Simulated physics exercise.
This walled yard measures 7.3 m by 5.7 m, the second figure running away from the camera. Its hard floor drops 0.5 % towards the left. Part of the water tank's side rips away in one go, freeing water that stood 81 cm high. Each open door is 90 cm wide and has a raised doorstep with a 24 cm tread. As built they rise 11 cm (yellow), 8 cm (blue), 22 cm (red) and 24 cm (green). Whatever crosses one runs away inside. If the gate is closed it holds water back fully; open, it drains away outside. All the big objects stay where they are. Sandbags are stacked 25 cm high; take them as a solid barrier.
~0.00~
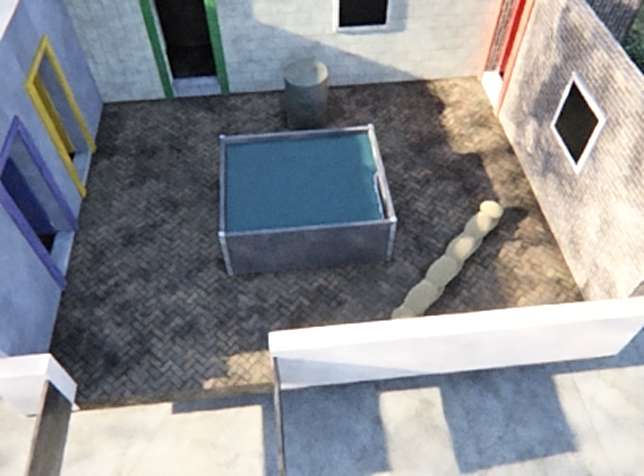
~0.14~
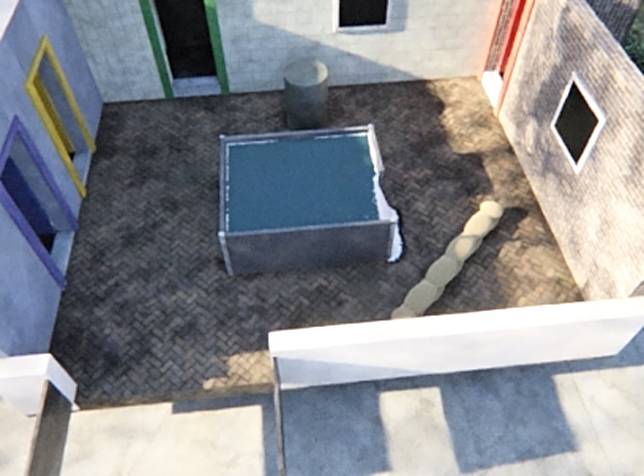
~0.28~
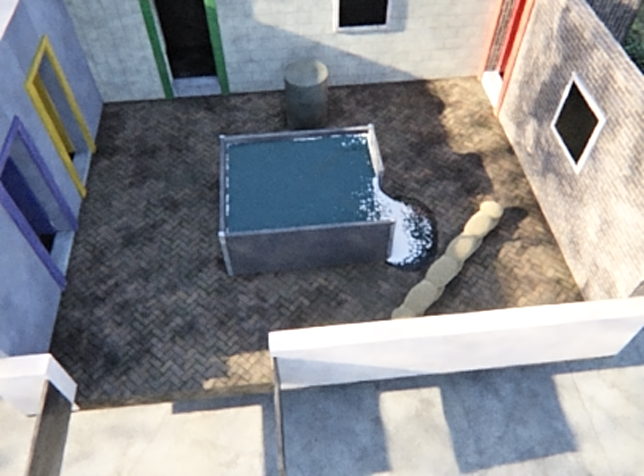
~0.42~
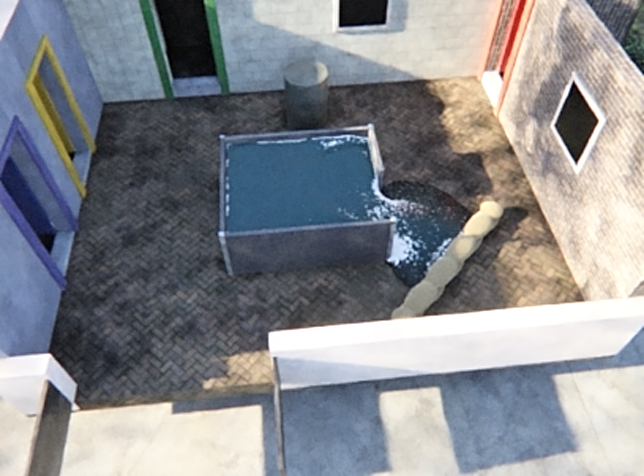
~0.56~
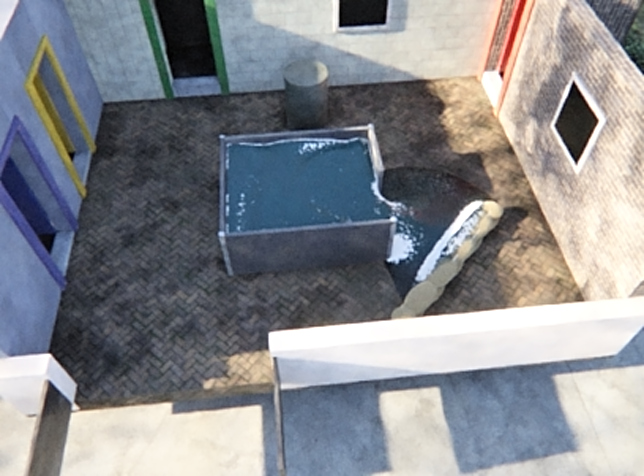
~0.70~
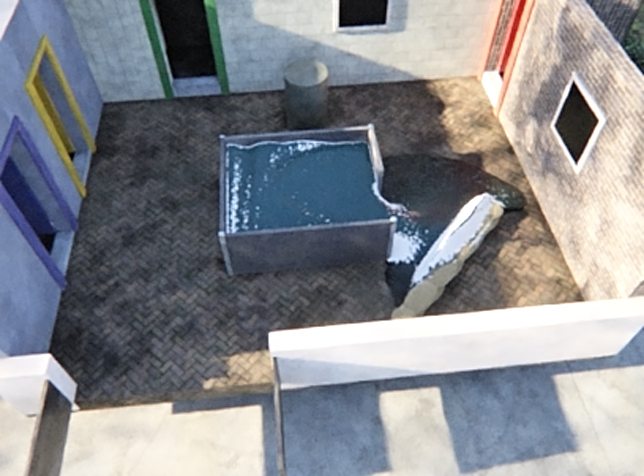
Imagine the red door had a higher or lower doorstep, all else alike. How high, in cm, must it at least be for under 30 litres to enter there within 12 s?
At least 22.5 cm or so.
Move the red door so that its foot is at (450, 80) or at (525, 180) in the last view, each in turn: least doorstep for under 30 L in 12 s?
About 31 and 26 cm.
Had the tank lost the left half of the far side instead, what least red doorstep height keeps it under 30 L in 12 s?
Some 12.0 cm.
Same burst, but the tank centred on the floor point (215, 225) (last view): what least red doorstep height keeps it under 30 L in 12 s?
Some 22 cm.
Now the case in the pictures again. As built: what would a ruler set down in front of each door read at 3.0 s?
Depths in cm: Yellow 0, blue 0, red 21, green 0.
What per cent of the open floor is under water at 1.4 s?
About 25 per cent.
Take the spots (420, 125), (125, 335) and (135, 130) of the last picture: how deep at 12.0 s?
Roughly 6, 8 and 11 cm, in turn.
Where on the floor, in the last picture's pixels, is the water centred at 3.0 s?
Around (383, 201).
After 1.4 s water covers 25 % of the floor, deepest (49 cm) near (436, 256); it has not reached the red door.
After 3.0 s water covers 45 % of the floor, deepest (38 cm) near (459, 80); 21 cm at the red door, 6 litres in over its 22 cm doorstep.
After 12.0 s water covers 95 % of the floor, deepest (12 cm) near (89, 174); 8 cm at the red door, 33 litres in over its 22 cm doorstep.
At the red door as built, the water arrived by 1.6 s and peaked near 27 cm at 4.2 s.
With a doorstep of 19.5 cm, 53 litres would have come in within the 12 s; with 26.5 cm, 12 litres. So under 30 litres takes about 22.5 cm.
